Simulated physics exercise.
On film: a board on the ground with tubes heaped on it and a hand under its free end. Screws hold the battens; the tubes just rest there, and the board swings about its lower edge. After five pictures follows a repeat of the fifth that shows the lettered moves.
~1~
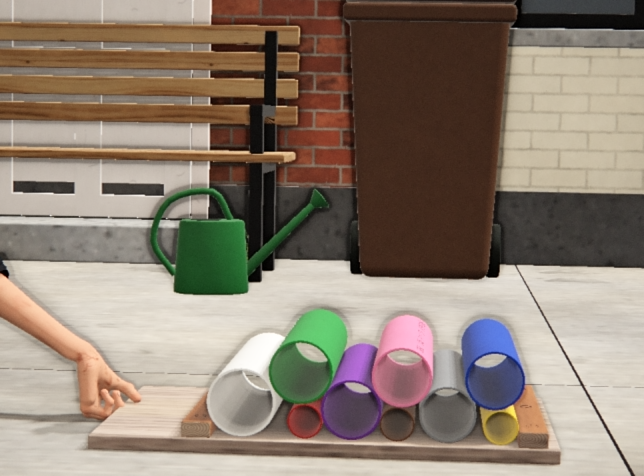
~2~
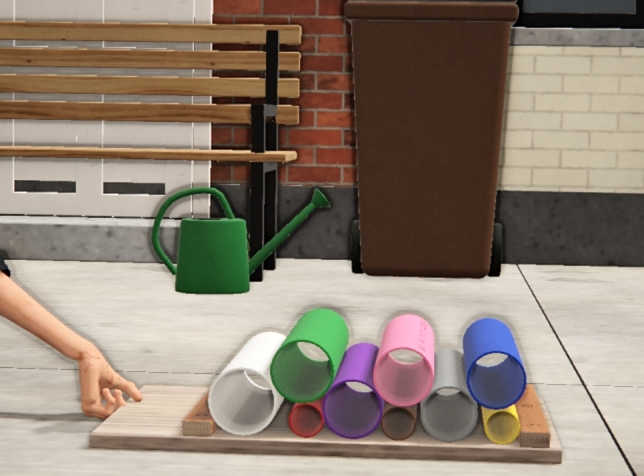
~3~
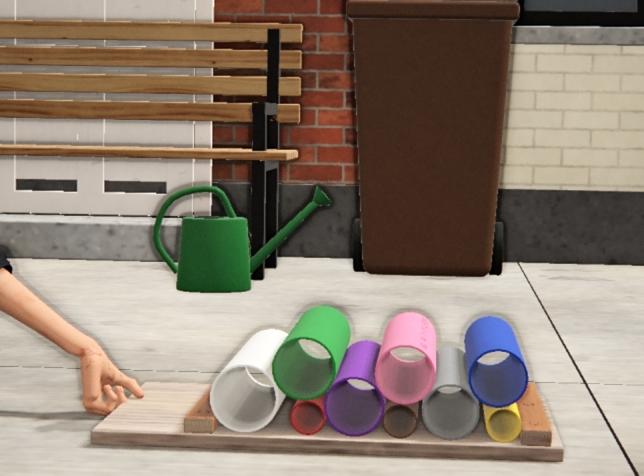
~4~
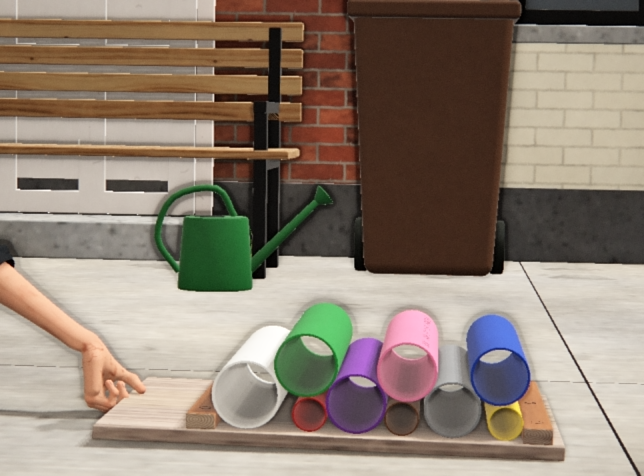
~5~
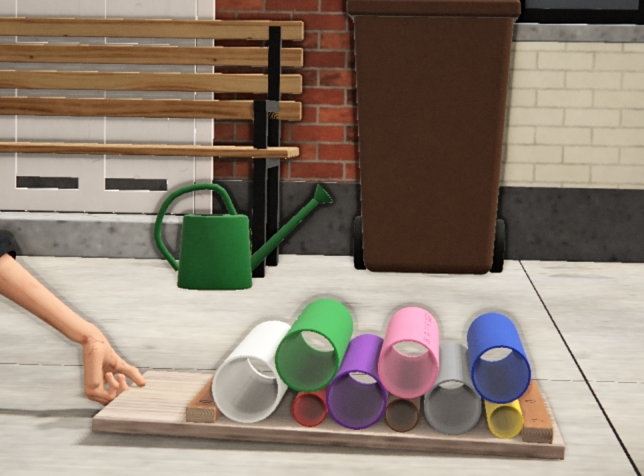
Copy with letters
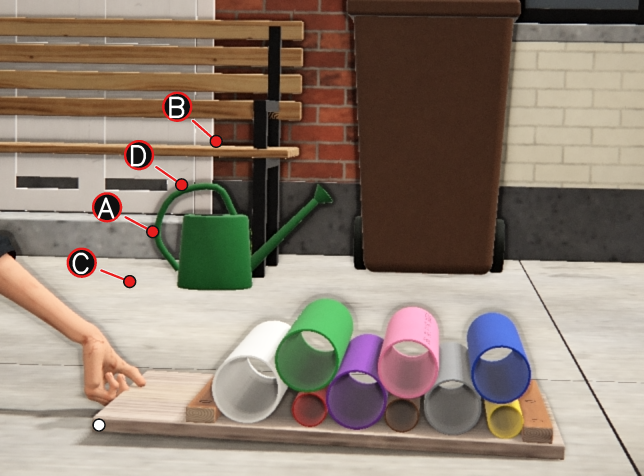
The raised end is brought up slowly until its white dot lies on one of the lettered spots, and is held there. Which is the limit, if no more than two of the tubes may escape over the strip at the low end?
Stop at B.
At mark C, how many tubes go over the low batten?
It comes to one.
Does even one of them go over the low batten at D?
At D: Yes.
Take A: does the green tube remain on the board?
The green tube: Yes.
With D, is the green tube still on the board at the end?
The green tube: Yes.
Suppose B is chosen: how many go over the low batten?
It comes to one.
On the copy, A at (153, 232); B at (216, 141); C at (130, 281); D at (182, 185); the white dot at (99, 425).
On B. First, board at 21°.
Then, board at 40°.
Finally, board at 40°, one over the low batten (blue).
By contrast, A one over the low batten (blue); C one over the low batten (blue); D one over the low batten (blue).
